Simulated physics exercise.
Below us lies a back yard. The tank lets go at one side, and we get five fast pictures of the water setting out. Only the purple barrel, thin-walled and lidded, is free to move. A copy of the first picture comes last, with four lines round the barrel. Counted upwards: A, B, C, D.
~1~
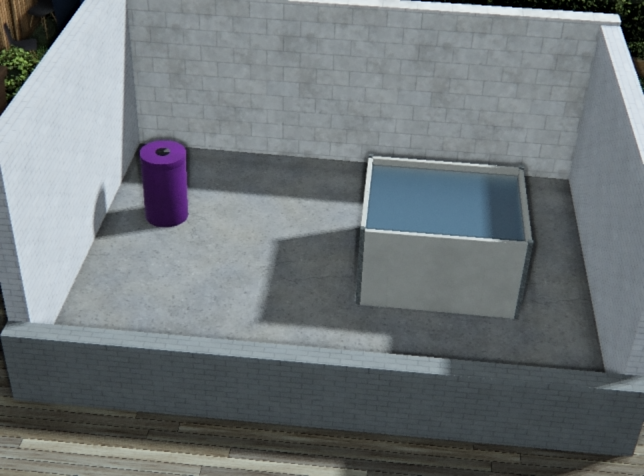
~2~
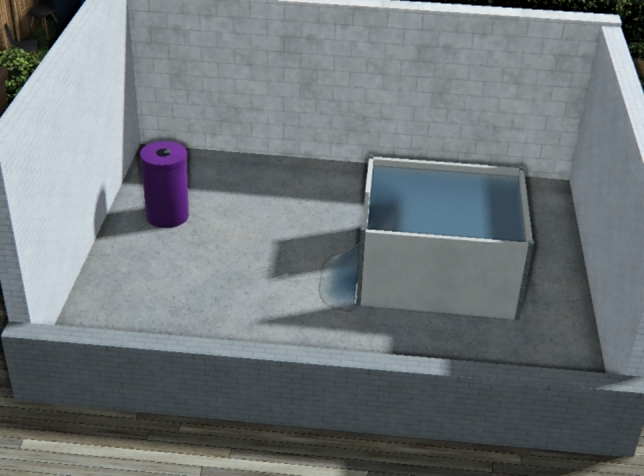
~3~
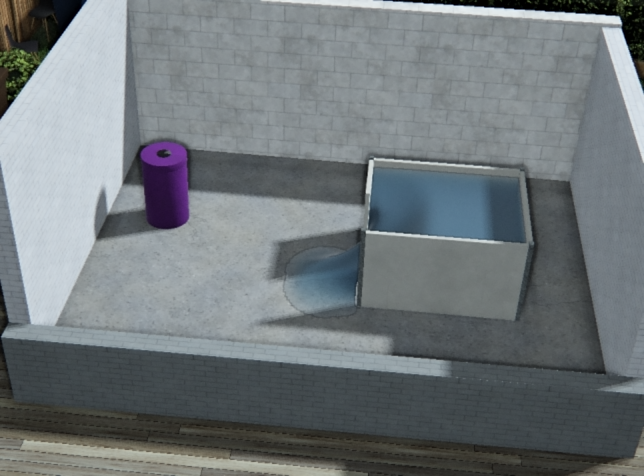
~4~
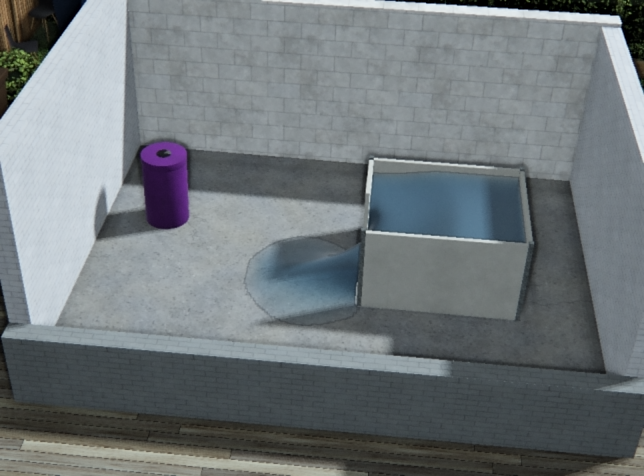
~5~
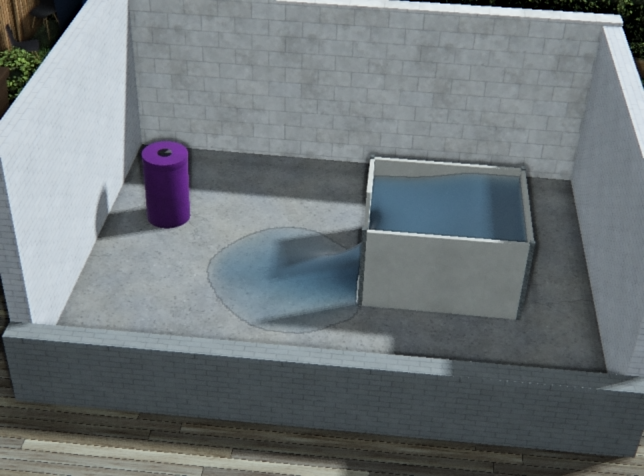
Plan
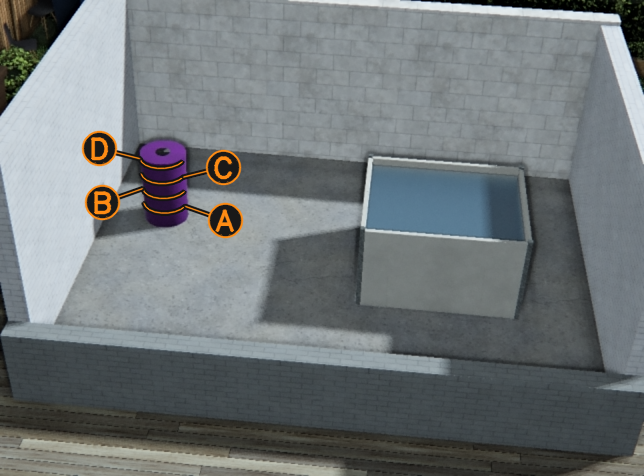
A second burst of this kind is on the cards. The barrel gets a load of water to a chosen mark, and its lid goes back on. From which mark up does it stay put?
The answer is level B.
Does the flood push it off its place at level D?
No, not at all.
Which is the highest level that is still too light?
A it is.
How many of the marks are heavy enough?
Three of them.
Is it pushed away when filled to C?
No, not at all.
On the marked copy, A at (161, 213); B at (160, 198); C at (158, 183); D at (157, 168); from the bottom up A, B, C, D.
If A is chosen, it is pushed about its own width away.
If B is chosen, it does not move.
If C is chosen, it does not move.
If D is chosen, it does not move.
